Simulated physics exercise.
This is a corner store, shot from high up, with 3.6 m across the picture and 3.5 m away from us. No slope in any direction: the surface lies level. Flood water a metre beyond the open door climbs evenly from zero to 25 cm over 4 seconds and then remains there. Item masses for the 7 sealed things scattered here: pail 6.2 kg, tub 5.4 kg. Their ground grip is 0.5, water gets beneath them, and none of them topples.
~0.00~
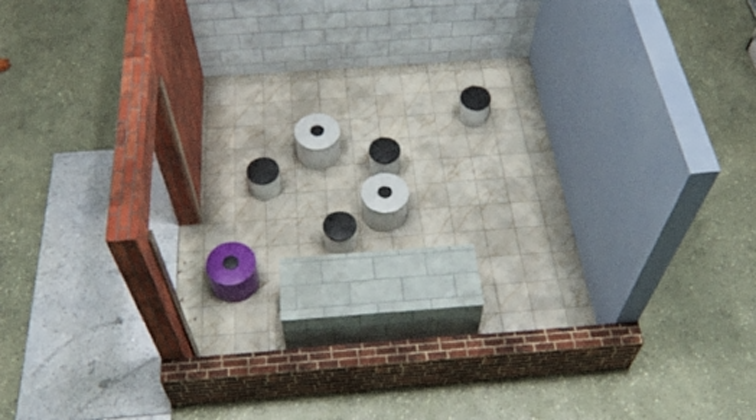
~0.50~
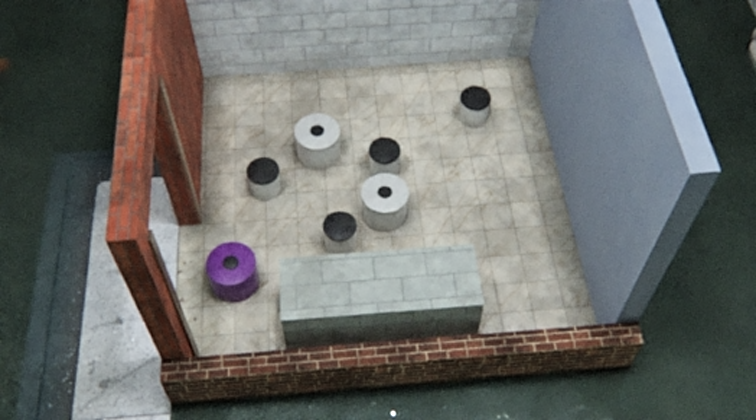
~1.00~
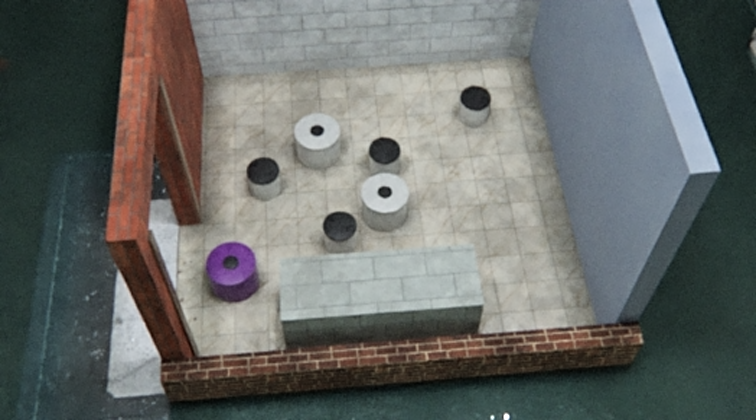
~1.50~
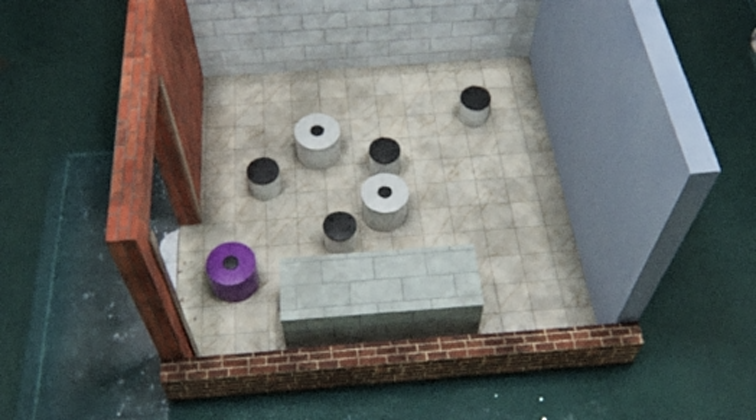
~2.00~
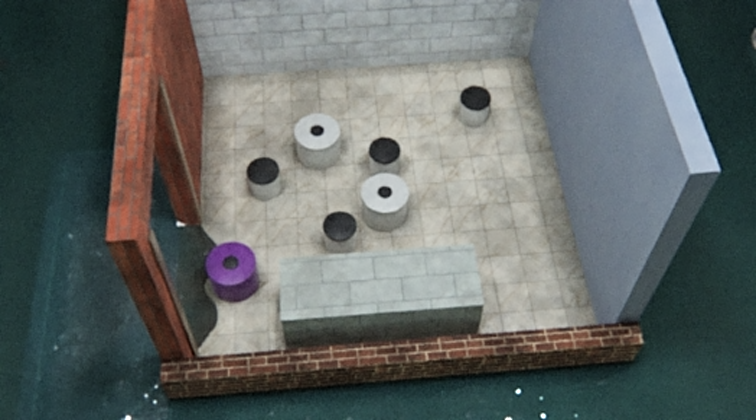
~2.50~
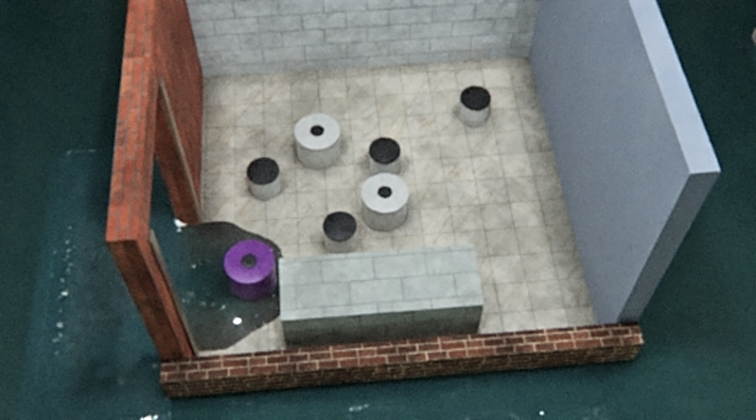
A small corner store with brick, pale block and blue-grey walls stands open-topped on level ground, seen from high above by a still camera. A purple tub sits near the left doorway, beside a pale block counter, with white and dark-topped round pieces across the tiled floor. Dark water spreads around the building, covers the grey slab outside, then enters the doorway, and the tub shifts slightly right.
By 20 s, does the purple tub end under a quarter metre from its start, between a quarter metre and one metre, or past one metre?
It is displaced greatly.
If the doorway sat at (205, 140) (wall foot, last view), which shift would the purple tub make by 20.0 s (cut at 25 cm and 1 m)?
With that change, the purple tub travels a long distance.
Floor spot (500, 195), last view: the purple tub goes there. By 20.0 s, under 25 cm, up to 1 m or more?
By then it winds up well off.
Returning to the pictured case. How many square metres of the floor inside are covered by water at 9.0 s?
Flooded: Near 11.5 m2.
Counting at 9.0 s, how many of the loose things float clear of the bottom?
6 at that moment.
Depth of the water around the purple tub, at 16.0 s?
I'd put it at about 23 cm.
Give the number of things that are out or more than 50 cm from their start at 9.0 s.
Answer: 5.
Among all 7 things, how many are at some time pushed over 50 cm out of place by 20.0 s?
That comes to 7.
After 4.0 s the purple tub is near (339, 239), 1.0 m from its start, afloat; 1 afloat.
After 9.0 s the purple tub is near (496, 250), 2.4 m from its start, afloat; 6 afloat.
After 16.0 s the purple tub is near (578, 287), 3.1 m from its start, afloat; 7 afloat.
After 20.0 s the purple tub is near (562, 269), 2.9 m from its start, afloat; 7 afloat.
